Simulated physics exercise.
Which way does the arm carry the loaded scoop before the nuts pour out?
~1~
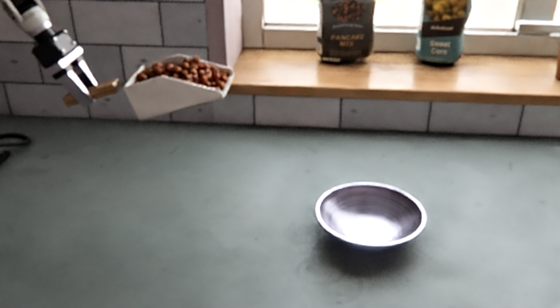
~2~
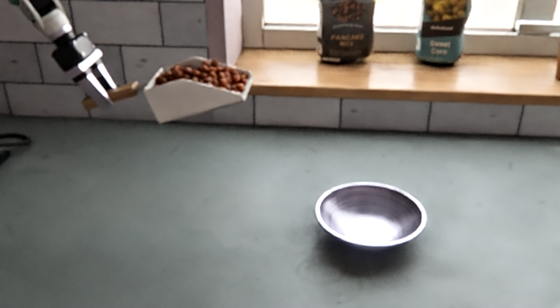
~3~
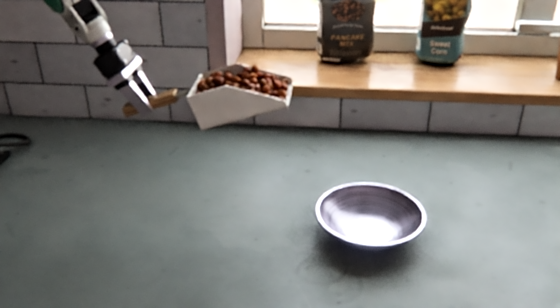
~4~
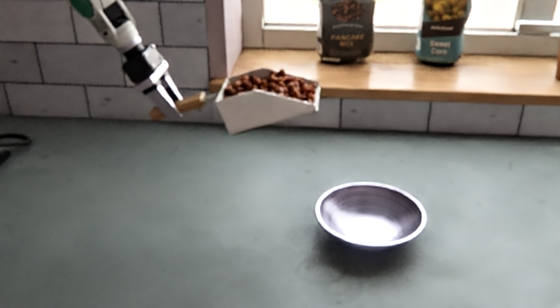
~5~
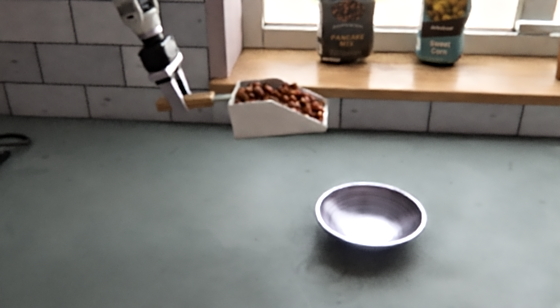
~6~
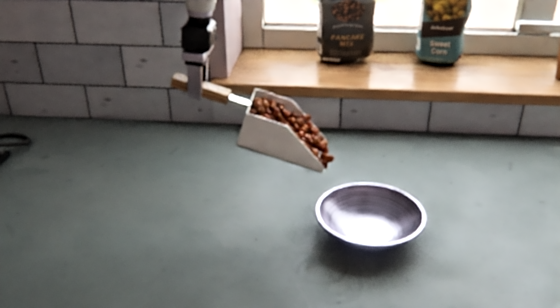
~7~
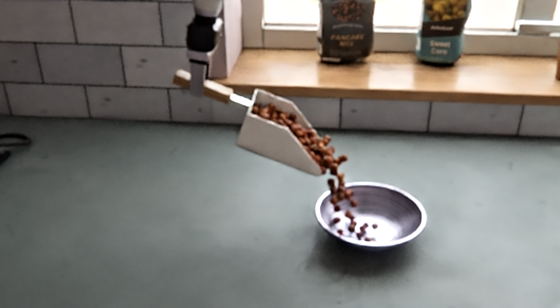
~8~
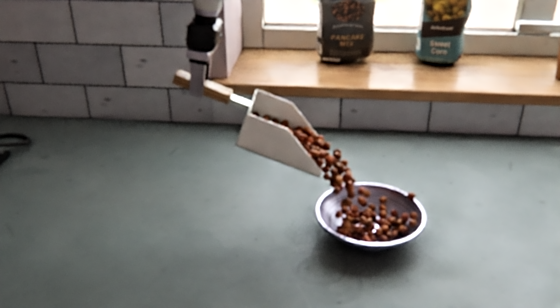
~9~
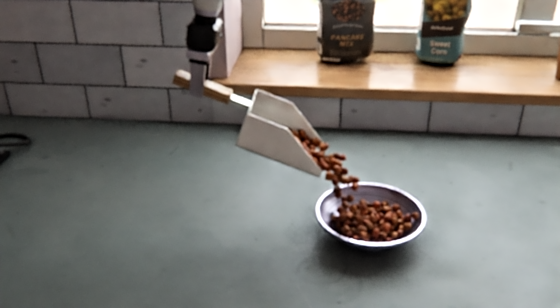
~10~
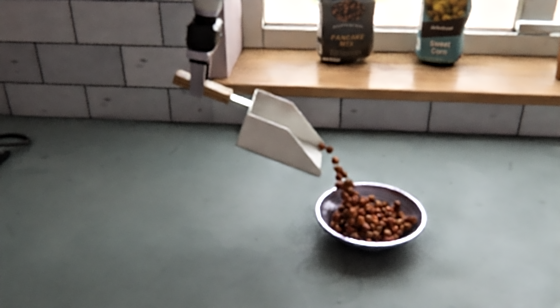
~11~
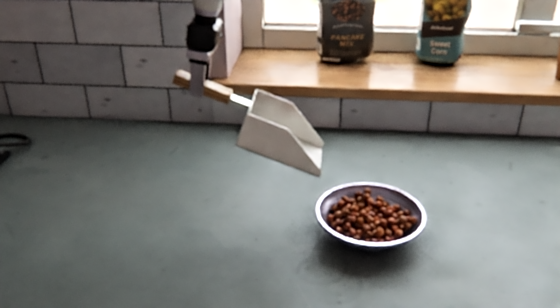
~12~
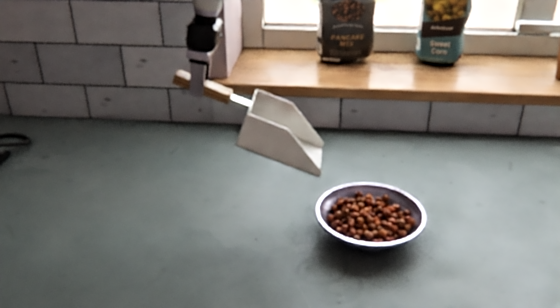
It carries the scoop to the right, toward the dark bowl.
A robot arm at the upper left holds a white scoop with a wooden handle, heaped with brown hazelnuts, above a grey-green counter seen from slightly above. A dark bowl with a pale rim sits on the counter to the right, and behind it are a white tiled wall and a wooden windowsill with two packages. The arm carries the scoop to the right, then tips its open front down toward the bowl. The nuts slide out in a stream and pile up in the bowl. At the end the empty scoop hangs still and tilted, with the nuts resting in the bowl.
